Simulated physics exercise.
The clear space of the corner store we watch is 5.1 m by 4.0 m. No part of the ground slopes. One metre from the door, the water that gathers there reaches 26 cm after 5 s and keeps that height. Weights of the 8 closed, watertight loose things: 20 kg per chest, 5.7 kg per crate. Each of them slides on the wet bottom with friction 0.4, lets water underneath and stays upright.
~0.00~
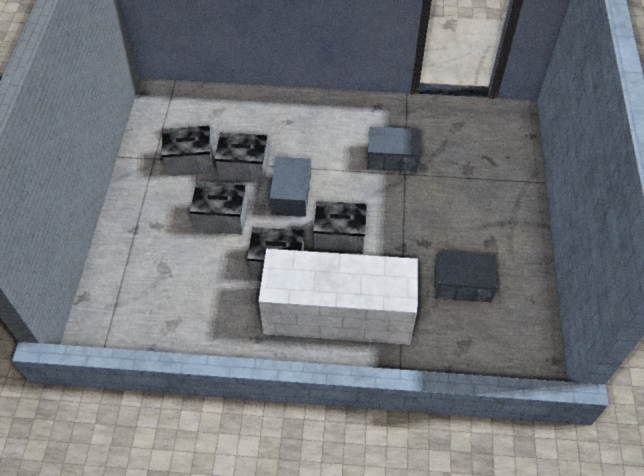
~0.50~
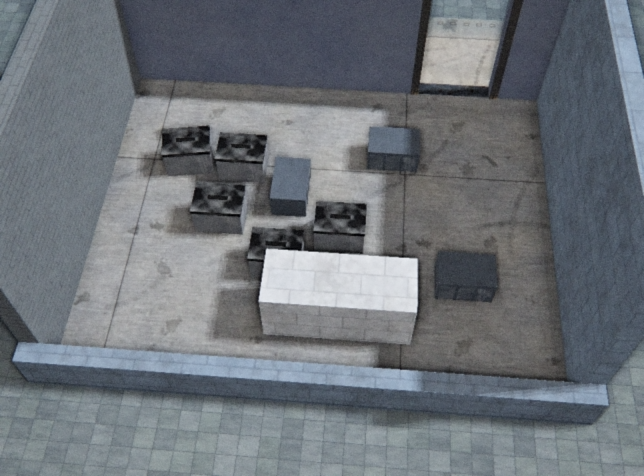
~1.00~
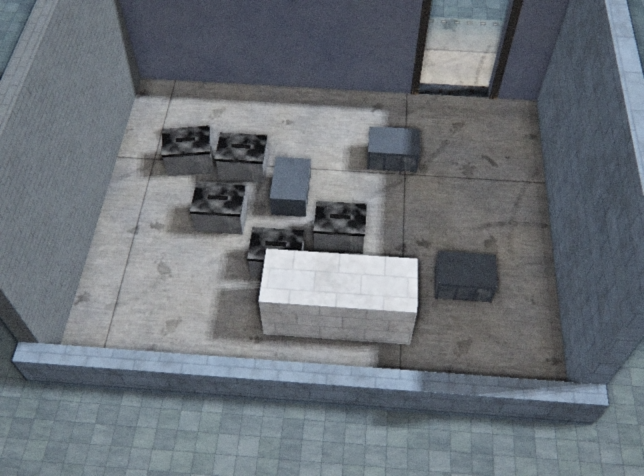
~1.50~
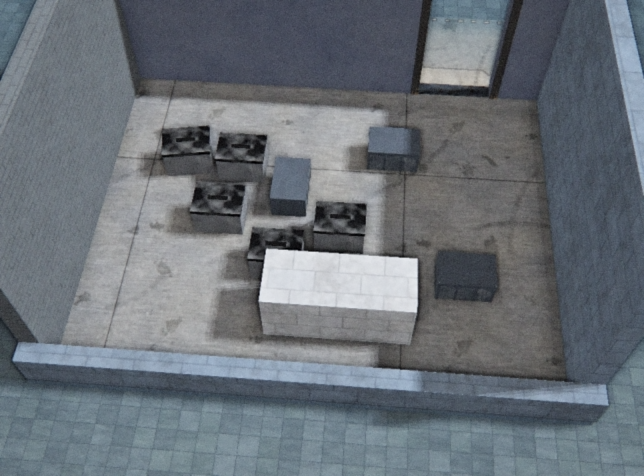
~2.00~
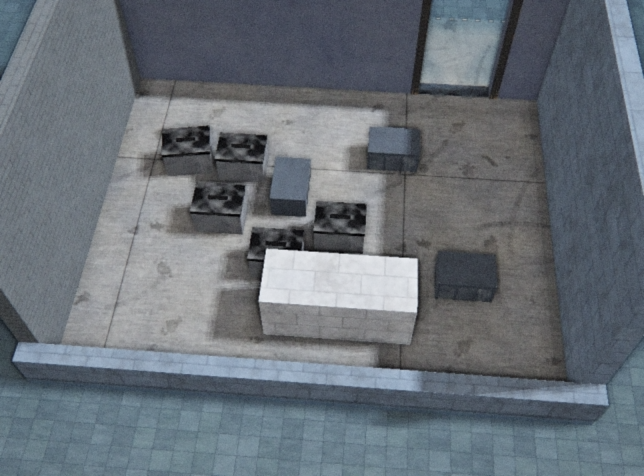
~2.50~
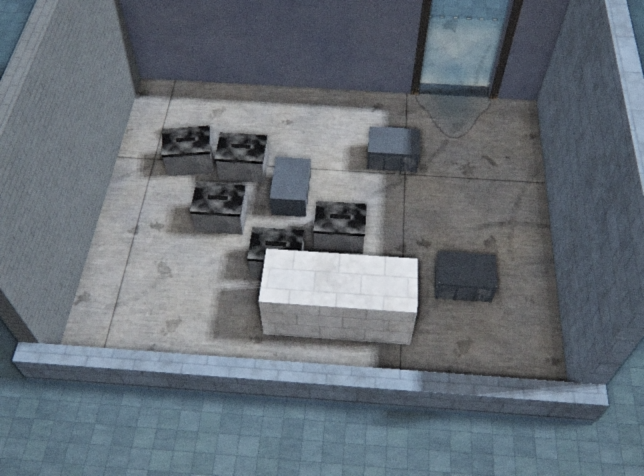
Water spreads around the walled room, then a little enters through the doorway while the chests stay still.
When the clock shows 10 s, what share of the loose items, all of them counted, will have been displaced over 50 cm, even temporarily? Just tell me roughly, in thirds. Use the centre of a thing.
Roughly under a third.
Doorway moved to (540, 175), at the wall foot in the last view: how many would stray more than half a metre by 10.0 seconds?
Then it comes to 3.
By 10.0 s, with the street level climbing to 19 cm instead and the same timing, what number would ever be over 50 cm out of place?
Then it comes to 2.
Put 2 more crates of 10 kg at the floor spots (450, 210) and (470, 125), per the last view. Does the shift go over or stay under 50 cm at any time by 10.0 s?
Taking them in order, the first is above the threshold and the second is above the threshold.
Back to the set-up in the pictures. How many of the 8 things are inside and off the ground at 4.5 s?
0.
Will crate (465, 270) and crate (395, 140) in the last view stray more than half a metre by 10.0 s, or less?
In that order: Above, above.
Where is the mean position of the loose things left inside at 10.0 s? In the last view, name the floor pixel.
The centre sits near (243, 217).
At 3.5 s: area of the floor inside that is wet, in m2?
Close to 3.0 m2, I'd say.
After 3.5 s 0 of 8 are over 50 cm from their spots; 0 afloat.
After 4.5 s 1 of 8 are over 50 cm from their spots; 0 afloat.
After 7.0 s 2 of 8 are over 50 cm from their spots; 3 afloat.
After 10.0 s 2 of 8 are over 50 cm from their spots, and 2 have been at some point; 4 afloat.
